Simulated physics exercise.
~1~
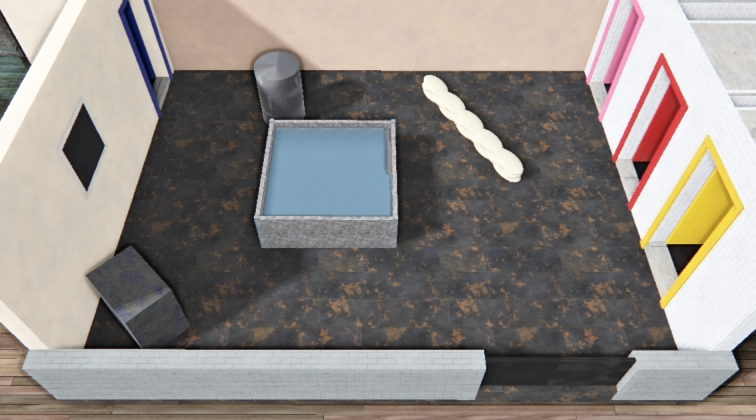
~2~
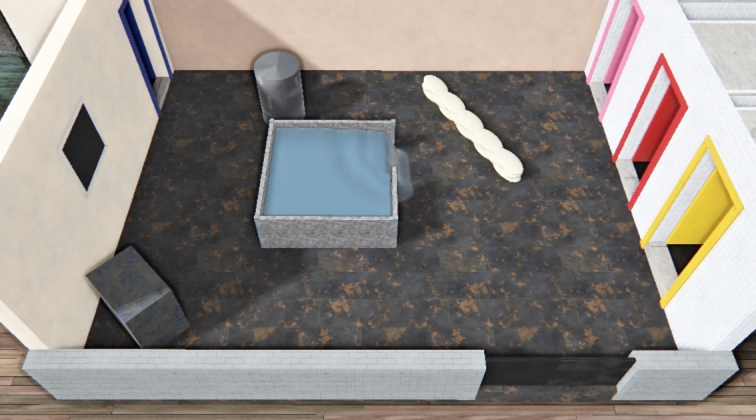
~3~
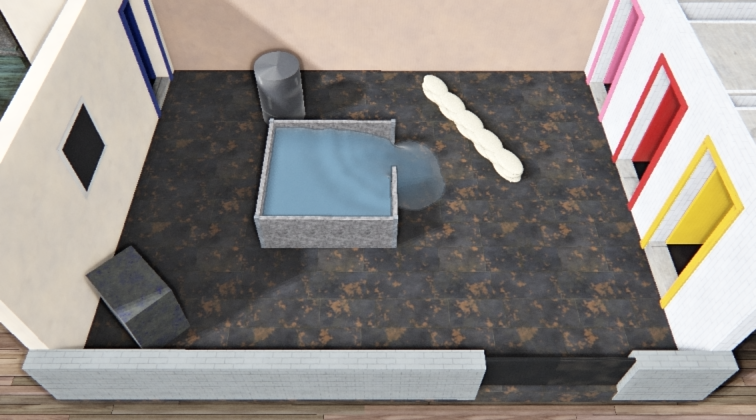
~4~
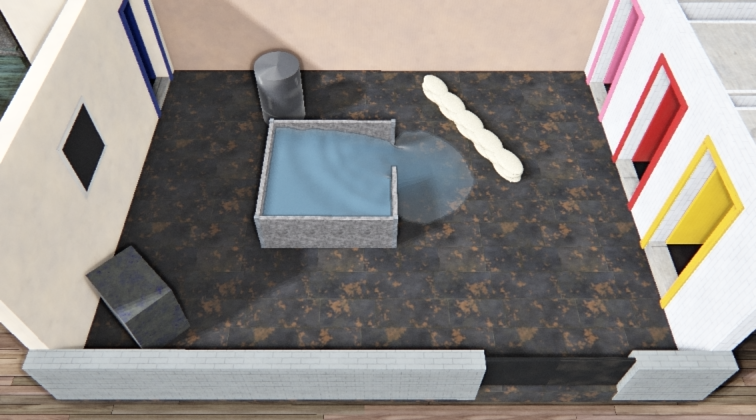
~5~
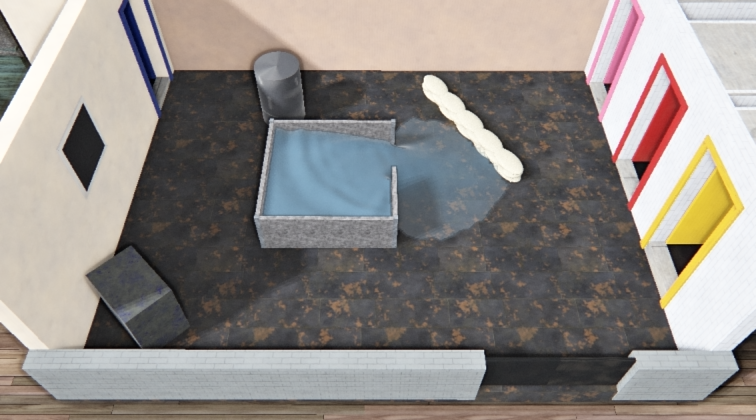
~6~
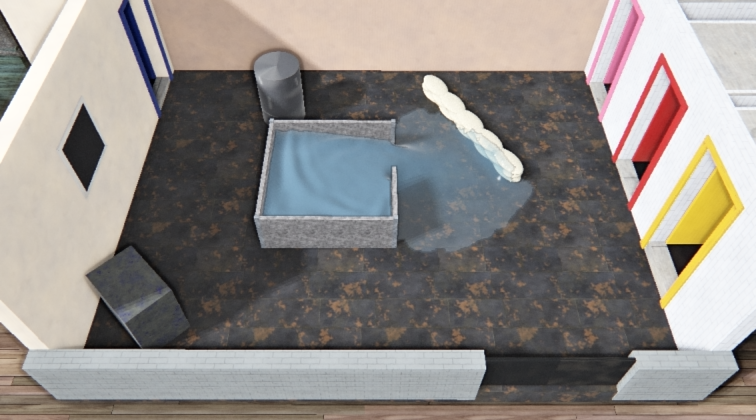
At the start, a square stone tank of still blue water stands in a walled yard near a gray cylinder and a pale twisted barrier. The tank's right side opens and water pours through the gap, spreading rightward across the dark floor in a widening pool that reaches the twisted barrier.
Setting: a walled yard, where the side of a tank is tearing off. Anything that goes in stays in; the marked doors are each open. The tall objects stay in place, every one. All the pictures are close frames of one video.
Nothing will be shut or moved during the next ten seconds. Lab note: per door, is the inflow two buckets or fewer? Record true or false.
Yellow door true; red door true; blue door true; pink door true.
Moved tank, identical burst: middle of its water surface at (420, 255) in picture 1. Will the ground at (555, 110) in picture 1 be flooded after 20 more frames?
My call for that spot: Swamped.
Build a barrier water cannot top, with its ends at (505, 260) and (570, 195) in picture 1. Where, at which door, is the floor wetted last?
That'd be the yellow-painted one.
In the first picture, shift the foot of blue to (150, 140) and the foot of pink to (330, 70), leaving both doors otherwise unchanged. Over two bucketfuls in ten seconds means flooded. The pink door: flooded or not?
Here, pink door undershoots.
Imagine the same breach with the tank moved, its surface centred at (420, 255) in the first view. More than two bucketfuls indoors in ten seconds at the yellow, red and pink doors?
The yellow one exceeds the limit, the red one exceeds the limit, and the pink one exceeds the limit.
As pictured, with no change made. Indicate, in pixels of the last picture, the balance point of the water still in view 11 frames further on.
Centre of the water: Near (405, 190).
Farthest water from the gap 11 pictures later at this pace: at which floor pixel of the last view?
I'd point to (676, 348).
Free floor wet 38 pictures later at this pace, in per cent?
It comes to roughly 70 in a hundred.
A moment on, water covers 15 % of the floor; the yellow door not reached, the red door not reached, the blue door not reached, the pink door not reached.
Next, water covers 30 % of the floor; the yellow door wet at the sill, nothing in, the red door wet at the sill, nothing in, the blue door not reached, the pink door not reached.
Then, water covers 40 % of the floor; the yellow door wet at the sill, nothing in, the red door wet at the sill, nothing in, the blue door not reached, the pink door not reached.
Later, water covers 70 % of the floor; the yellow door wet at the sill, nothing in, the red door wet at the sill, nothing in, the blue door under two buckets in, the pink door wet at the sill, nothing in.
In the end, water covers 95 % of the floor; the yellow door wet at the sill, nothing in, the red door wet at the sill, nothing in, the blue door under two buckets in, the pink door wet at the sill, nothing in.
